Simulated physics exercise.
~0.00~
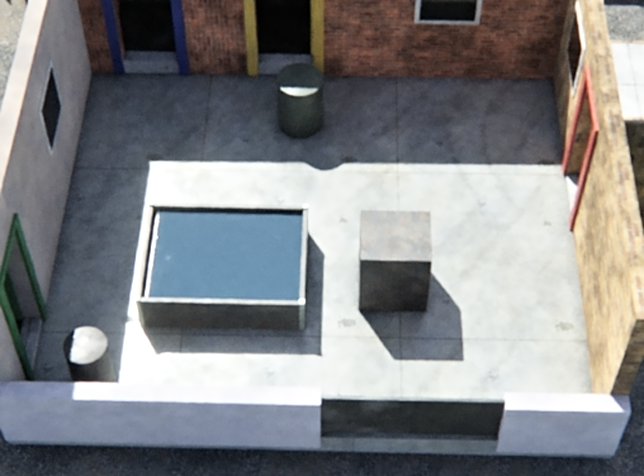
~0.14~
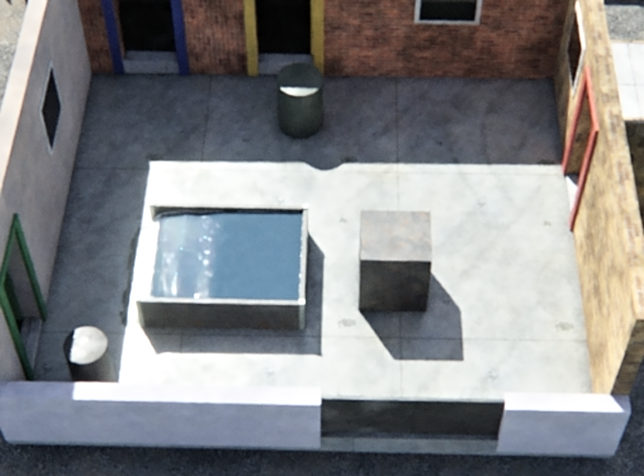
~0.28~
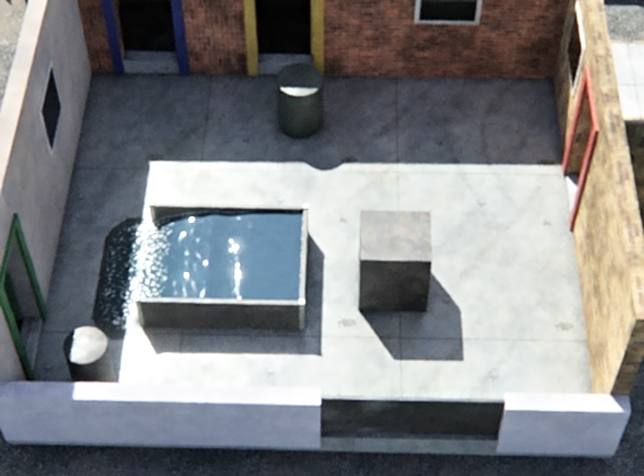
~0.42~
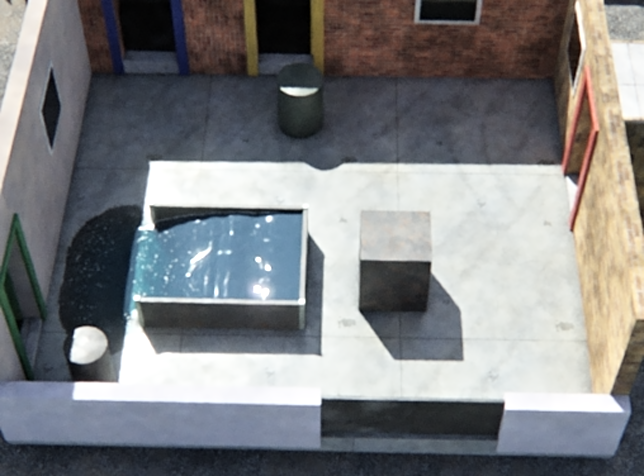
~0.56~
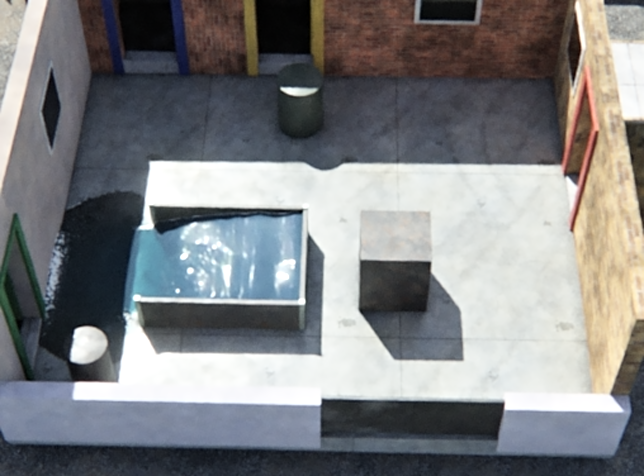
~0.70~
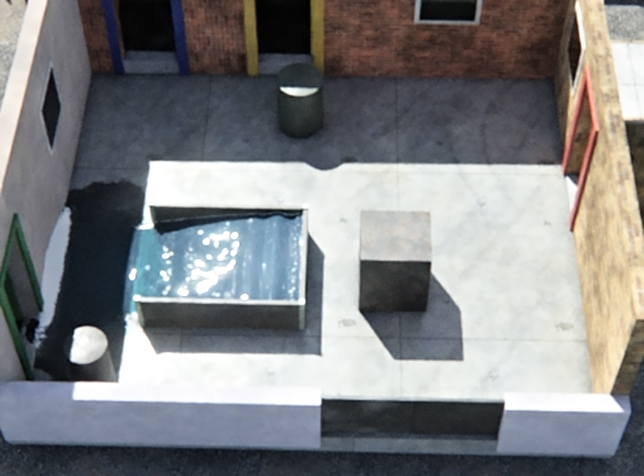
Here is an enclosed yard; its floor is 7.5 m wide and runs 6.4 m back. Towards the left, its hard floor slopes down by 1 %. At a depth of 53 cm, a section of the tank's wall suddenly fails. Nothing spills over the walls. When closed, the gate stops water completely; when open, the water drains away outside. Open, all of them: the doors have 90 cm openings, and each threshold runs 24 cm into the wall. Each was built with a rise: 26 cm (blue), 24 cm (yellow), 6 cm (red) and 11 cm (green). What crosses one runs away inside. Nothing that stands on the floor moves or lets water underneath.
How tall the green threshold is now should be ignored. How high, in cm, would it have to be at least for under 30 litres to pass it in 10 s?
At least about 22 cm.
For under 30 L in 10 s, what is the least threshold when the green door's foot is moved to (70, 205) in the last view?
You'd want it roughly 16 cm high.
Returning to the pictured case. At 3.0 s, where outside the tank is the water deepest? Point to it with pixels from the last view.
About (25, 415).
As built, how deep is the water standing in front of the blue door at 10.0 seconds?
Some 6.5 centimetres.
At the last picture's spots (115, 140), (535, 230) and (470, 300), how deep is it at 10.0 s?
In that order: 7, 6 and 2 cm.
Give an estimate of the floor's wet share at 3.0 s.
30 %.
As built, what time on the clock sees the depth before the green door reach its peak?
Peak time: About 3.6 s.
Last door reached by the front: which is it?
It's the red door.
After 1.4 s water covers 10 % of the floor, deepest (38 cm) near (64, 282); 21 cm at the green door, 10 litres in over its 11 cm threshold.
After 3.0 s water covers 30 % of the floor, deepest (36 cm) near (25, 415); 23 cm at the green door, 73 litres in over its 11 cm threshold.
After 10.0 s water covers 95 % of the floor, deepest (8 cm) near (76, 159); 5 cm at the green door, 159 litres in over its 11 cm threshold.
At the green door as built, the water arrived by 0.7 s and peaked near 24 cm at 3.6 s.
With a threshold of 17.5 cm, 66 litres would have come in within the 10 s; with 27.5 cm, 7 litres. So under 30 litres takes about 22 cm.
